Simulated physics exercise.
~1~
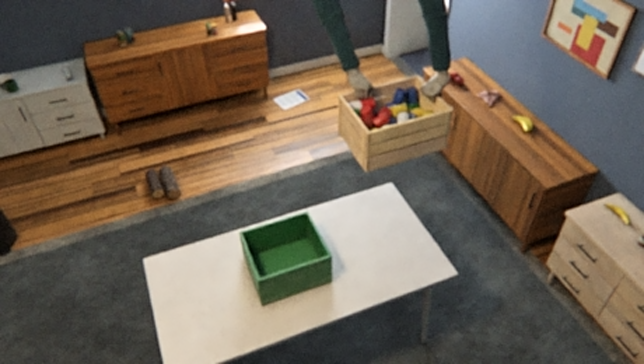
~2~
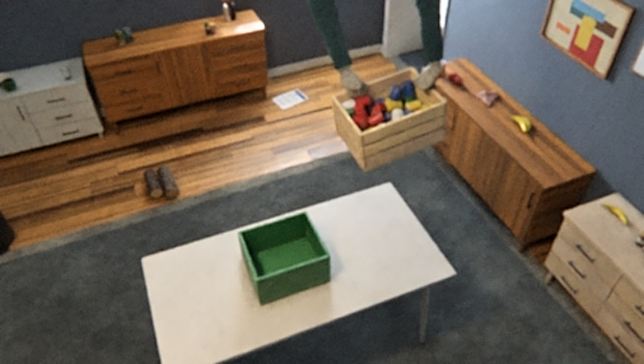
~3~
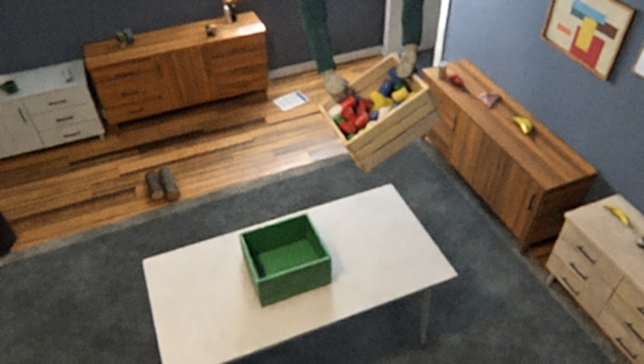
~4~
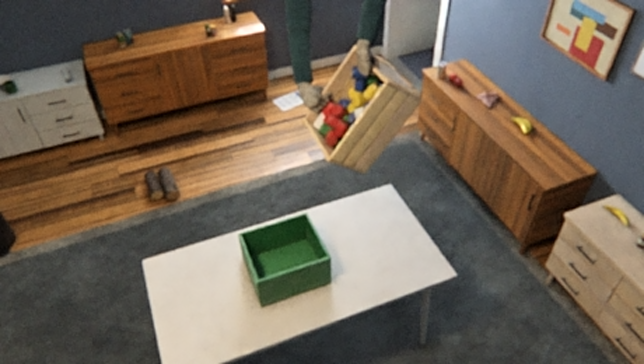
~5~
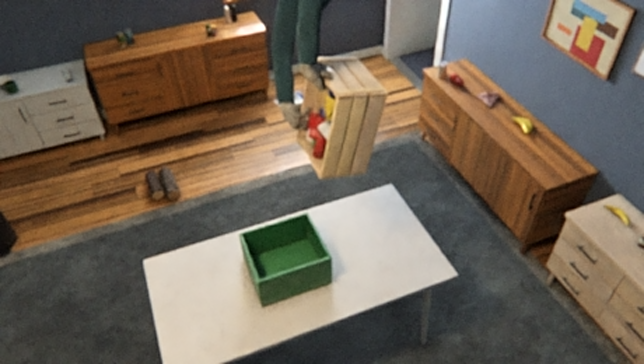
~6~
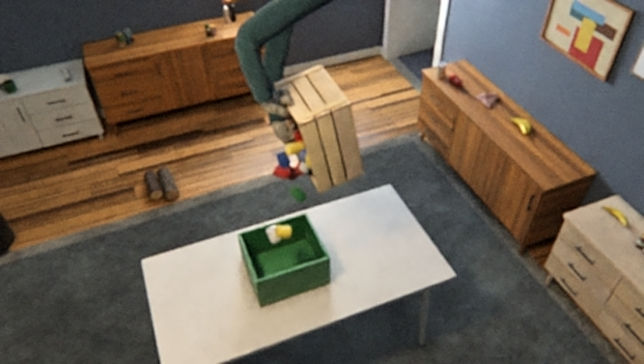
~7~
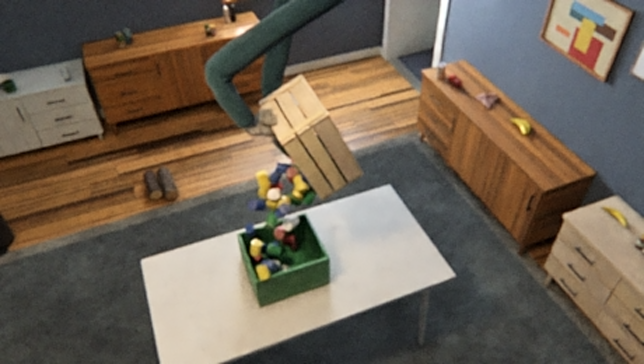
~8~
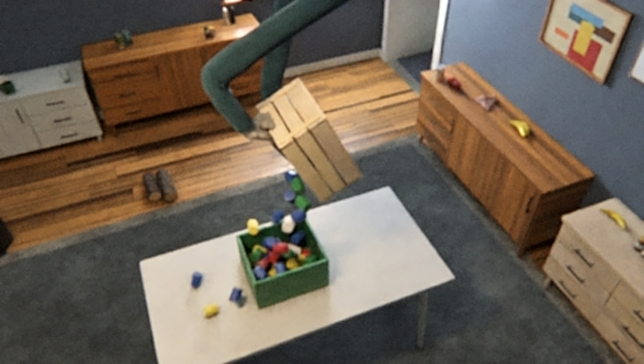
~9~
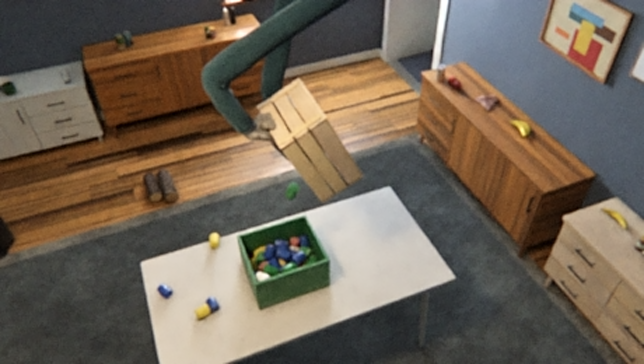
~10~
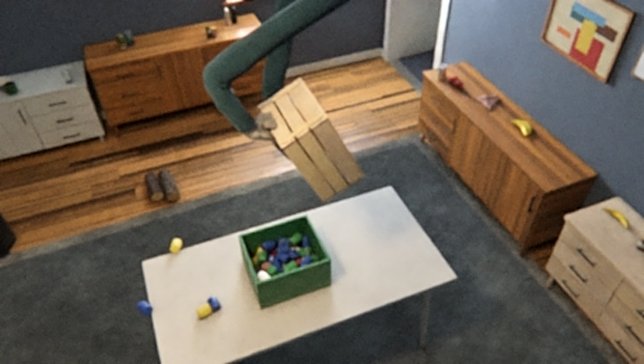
In this clip, a pair of green-sleeved arms tips a wooden tote of small colourful pieces above a green box on a white table, pouring them out until most rest inside the box, while a few scatter across the tabletop to its left.
